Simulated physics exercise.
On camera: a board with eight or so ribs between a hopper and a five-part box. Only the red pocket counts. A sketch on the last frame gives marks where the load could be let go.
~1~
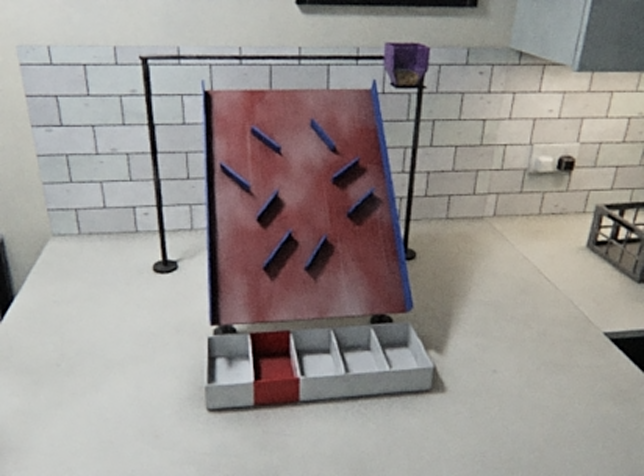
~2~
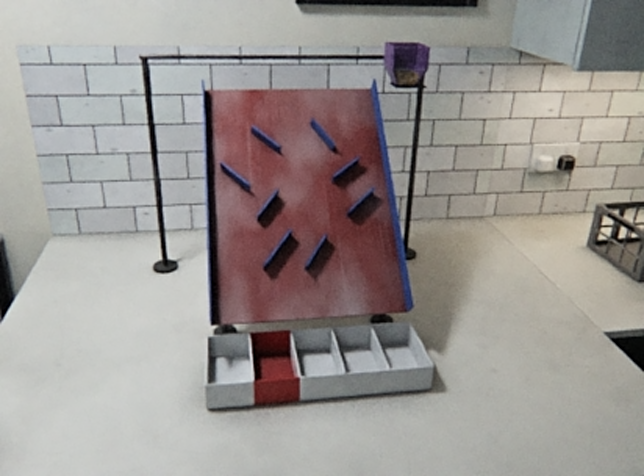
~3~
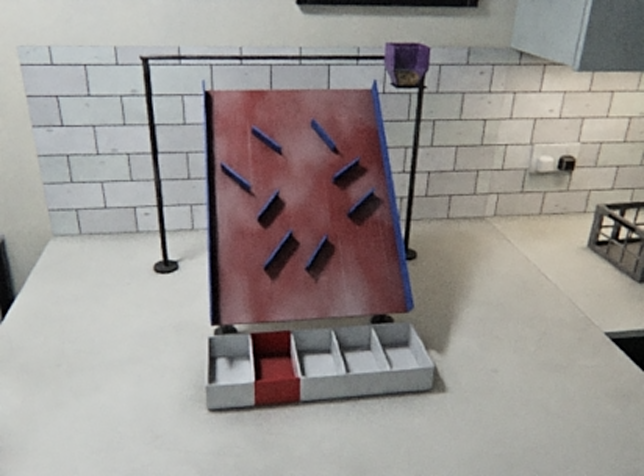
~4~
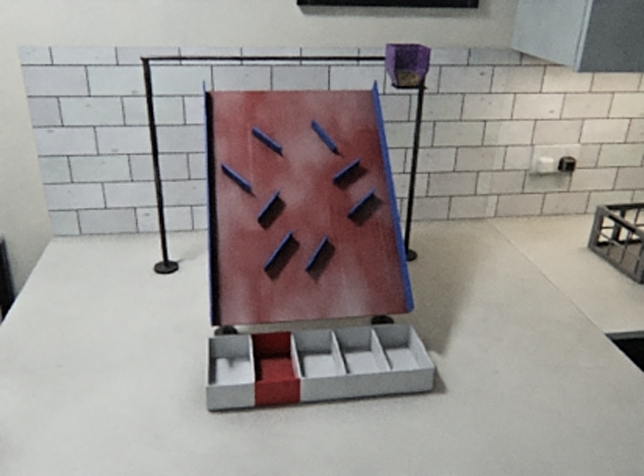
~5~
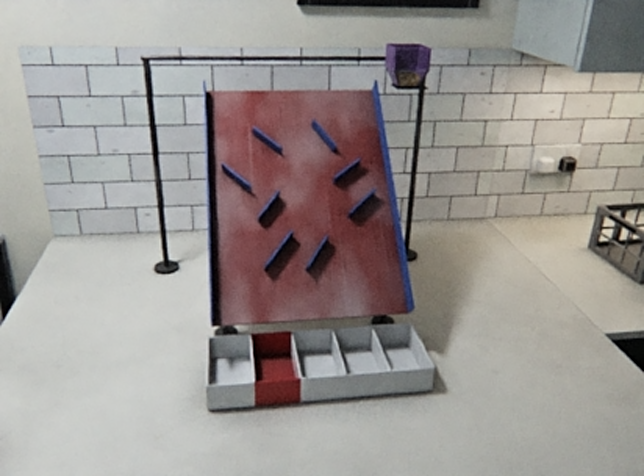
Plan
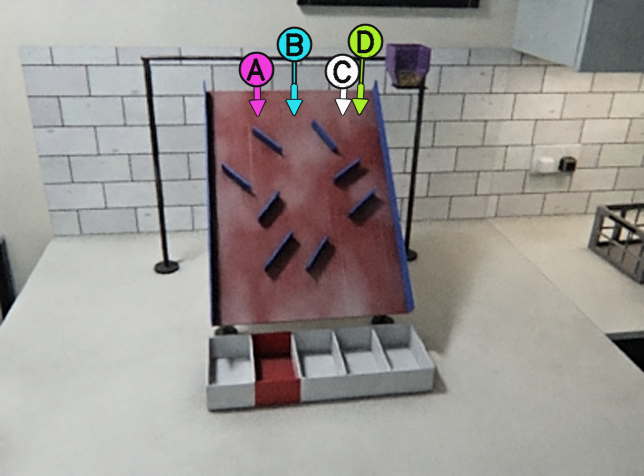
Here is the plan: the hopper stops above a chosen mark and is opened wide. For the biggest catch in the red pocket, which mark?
The answer is mark B.
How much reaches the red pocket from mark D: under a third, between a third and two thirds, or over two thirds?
Mark D gives under a third.
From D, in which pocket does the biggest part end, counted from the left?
It is the fifth one.
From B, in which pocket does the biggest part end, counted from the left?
The second.
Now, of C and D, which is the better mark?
C.
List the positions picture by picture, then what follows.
The first frame shows hopper near (404, 77), dried chickpeas, door shut.
The second frame shows ribs (252, 126) to (281, 147), (312, 118) to (335, 145), (221, 162) to (250, 185).
The third frame shows ribs (334, 177) to (360, 157), (258, 216) to (278, 190), (349, 212) to (375, 188).
The fourth frame shows ribs (265, 266) to (292, 230), (307, 267) to (328, 235).
The fifth frame shows red pocket near (278, 390), number 2 of 5 from the left.
On the marked copy, mark A meets the board at (257, 110); mark B meets the board at (294, 109); mark C meets the board at (342, 109); mark D meets the board at (359, 108).
With A, close to half in the red pocket, close to half in other pockets, only a few held on the board.
With B, the bulk in the red pocket, close to a quarter in other pockets.
With C, close to a third in the red pocket, close to half in other pockets, a small share held on the board.
With D, close to a quarter in the red pocket, the bulk in other pockets, only a few held on the board.
